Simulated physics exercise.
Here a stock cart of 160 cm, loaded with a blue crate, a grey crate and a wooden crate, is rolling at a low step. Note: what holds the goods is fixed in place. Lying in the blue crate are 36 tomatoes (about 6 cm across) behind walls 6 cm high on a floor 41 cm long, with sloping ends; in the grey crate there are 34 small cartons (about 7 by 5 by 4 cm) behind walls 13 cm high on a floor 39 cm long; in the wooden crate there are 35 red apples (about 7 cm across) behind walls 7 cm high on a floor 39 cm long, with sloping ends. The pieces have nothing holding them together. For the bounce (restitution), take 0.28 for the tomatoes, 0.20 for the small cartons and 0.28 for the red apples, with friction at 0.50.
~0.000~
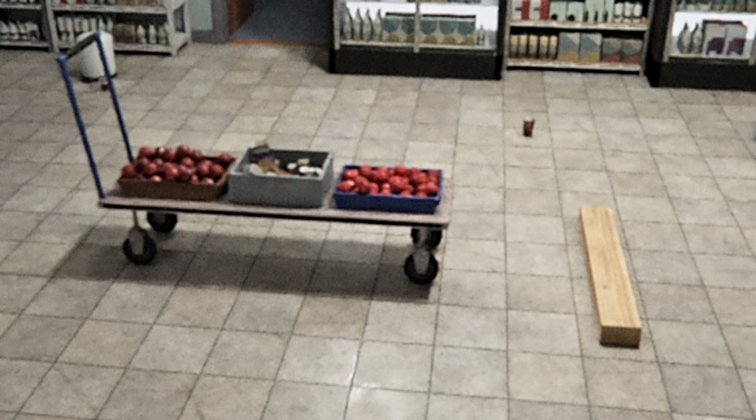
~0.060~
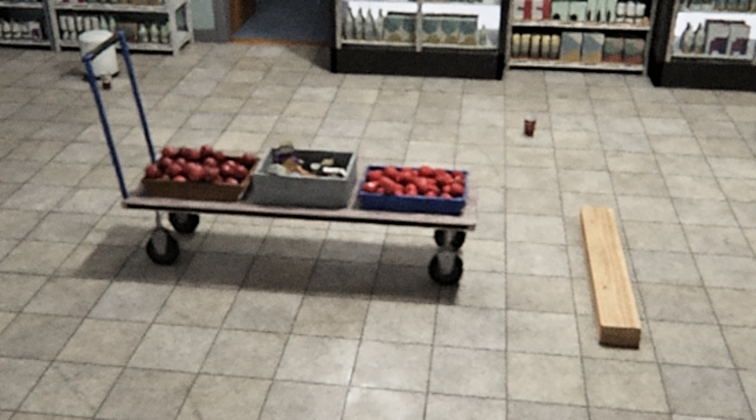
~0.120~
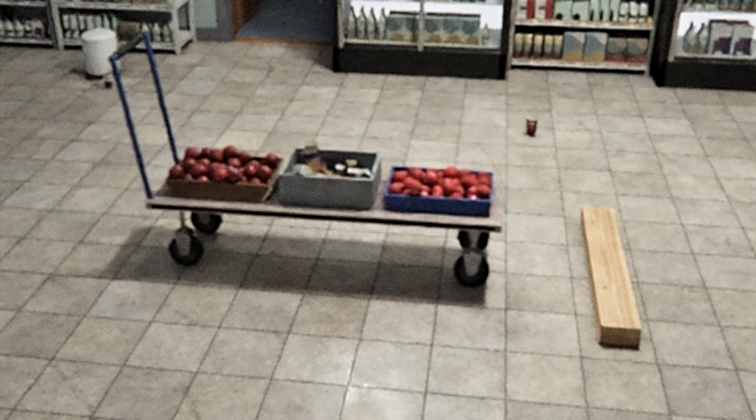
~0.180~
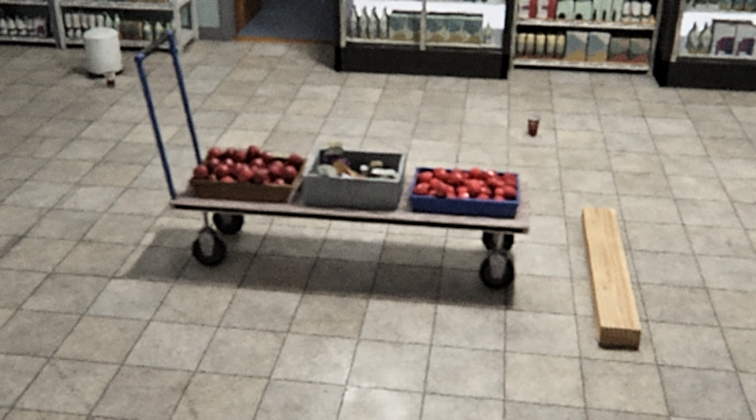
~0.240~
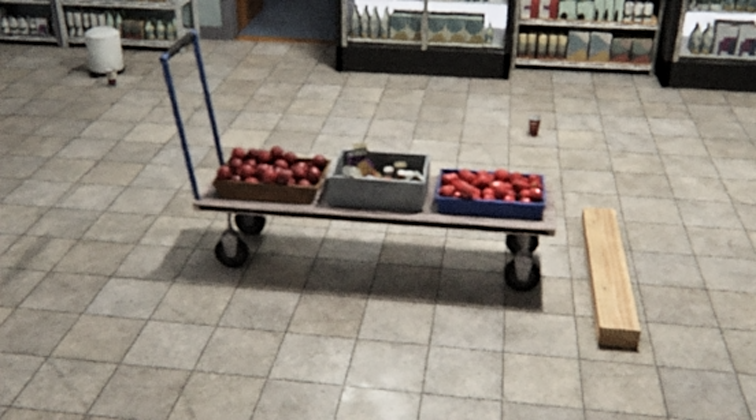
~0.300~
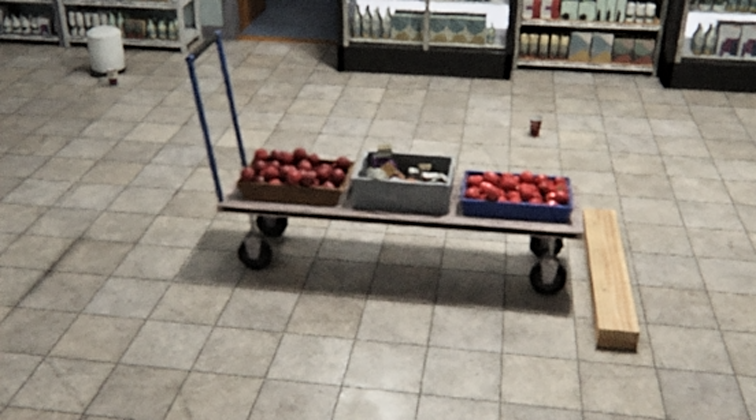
A flat cart with a blue handle at its left end carries a brown crate of red apples, a grey crate of small cartons and a blue crate of tomatoes, left to right. Seen from above, it stands on a grey tiled shop floor, with stocked shelves behind and a wooden beam at right. The cart rolls slowly rightward, nearing the beam, while the camera shifts very slightly.
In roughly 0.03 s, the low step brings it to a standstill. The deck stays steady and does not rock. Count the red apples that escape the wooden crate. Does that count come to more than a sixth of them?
Yes.
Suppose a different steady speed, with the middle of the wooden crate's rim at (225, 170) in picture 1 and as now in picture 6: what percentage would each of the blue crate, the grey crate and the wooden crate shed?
In that case you'd see blue crate at 0, grey crate at 0 and wooden crate at 0 percent.
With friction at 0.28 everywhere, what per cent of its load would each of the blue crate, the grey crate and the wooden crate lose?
You'd see blue crate shed 20 percent, grey crate shed 0 percent, and wooden crate shed 20 percent.
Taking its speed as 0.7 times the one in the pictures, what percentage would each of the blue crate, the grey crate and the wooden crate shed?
In that case the blue crate sheds 10 per cent, the grey crate 0 per cent and the wooden crate 0 per cent.
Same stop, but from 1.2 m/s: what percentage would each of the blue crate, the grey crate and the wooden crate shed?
Then the blue crate sheds 0 per cent of its load, the grey crate 0 per cent, and the wooden crate 0 per cent.
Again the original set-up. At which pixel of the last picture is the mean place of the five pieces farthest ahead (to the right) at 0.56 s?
Pixel (606, 182), give or take.
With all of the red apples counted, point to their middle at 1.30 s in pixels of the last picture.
At about (349, 180) in pixels.
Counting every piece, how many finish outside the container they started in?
Around 20.
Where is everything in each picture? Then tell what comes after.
In the first picture (each is followed by its nearest rim corner in this view; the camera moves round a little), wooden crate, (218, 184); grey crate, (319, 178); 69 cm short of the stop; none out.
Wooden crate, (242, 185); grey crate, (344, 179); 57 cm short of the stop, in the second picture.
Wooden crate, (267, 185); grey crate, (370, 180); 46 cm short of the stop, in the third picture.
Wooden crate, (291, 186); grey crate, (396, 181); 34 cm short of the stop, in the fourth picture.
Wooden crate, (316, 187); grey crate, (421, 182); 23 cm short of the stop, in the fifth picture.
Wooden crate, (341, 189); grey crate, (447, 184); 11 cm short of the stop; none out, in the sixth picture.
After 0.34 s, contact.
After 0.44 s, blue crate 36 in, 0 out, grey crate 34 in, 0 out and wooden crate 35 in, 0 out.
After 0.56 s, blue crate 30 in, 6 out, grey crate 33 in, 1 out and wooden crate 30 in, 5 out.
After 0.79 s, blue crate 29 in, 7 out, grey crate 31 in, 3 out and wooden crate 26 in, 9 out.
Final count (at 1.30 s), blue crate 29 in, 7 out, grey crate 31 in, 3 out and wooden crate 26 in, 9 out. Asked share, 9 of 35, 26 per cent.
